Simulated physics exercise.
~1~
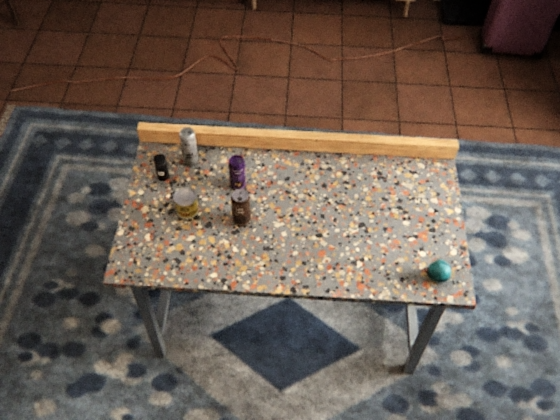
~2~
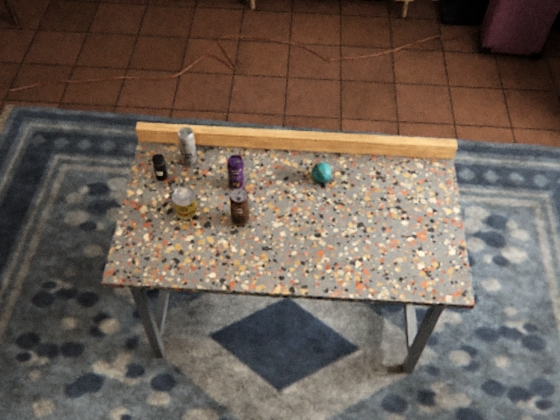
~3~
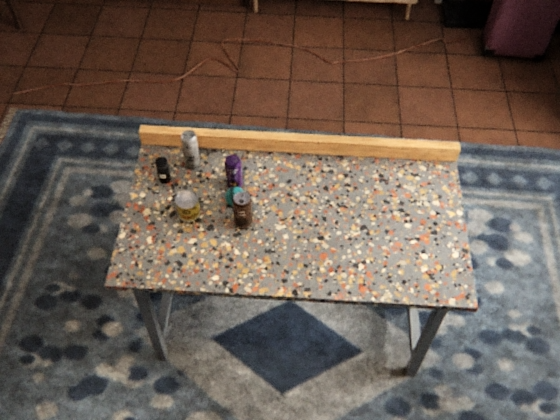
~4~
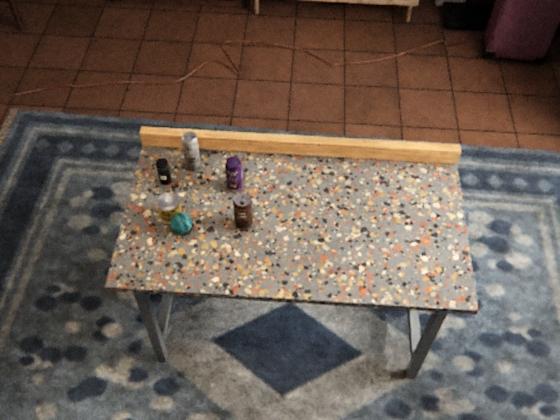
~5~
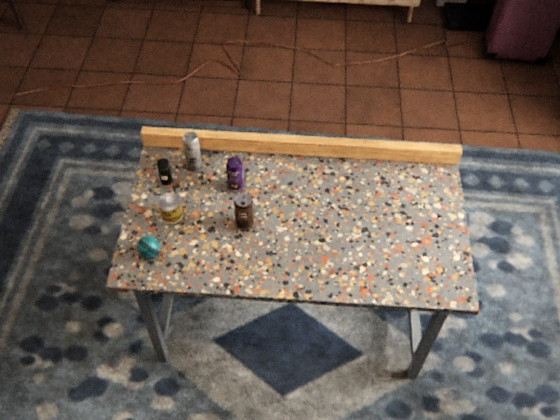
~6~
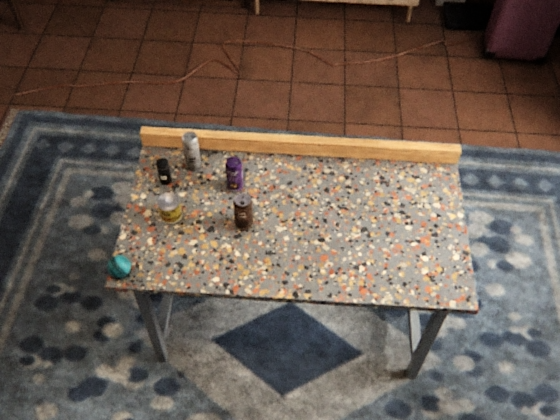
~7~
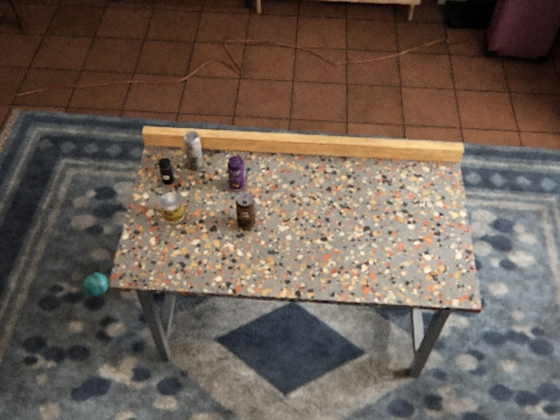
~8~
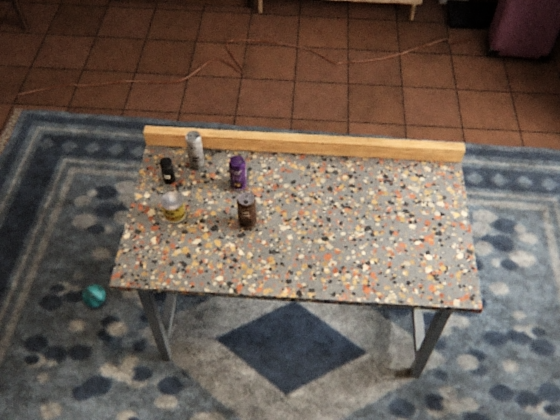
Speckled table with a turquoise ball rolling to the back batten, heading left past cans, nudging a yellow tin and dropping off.
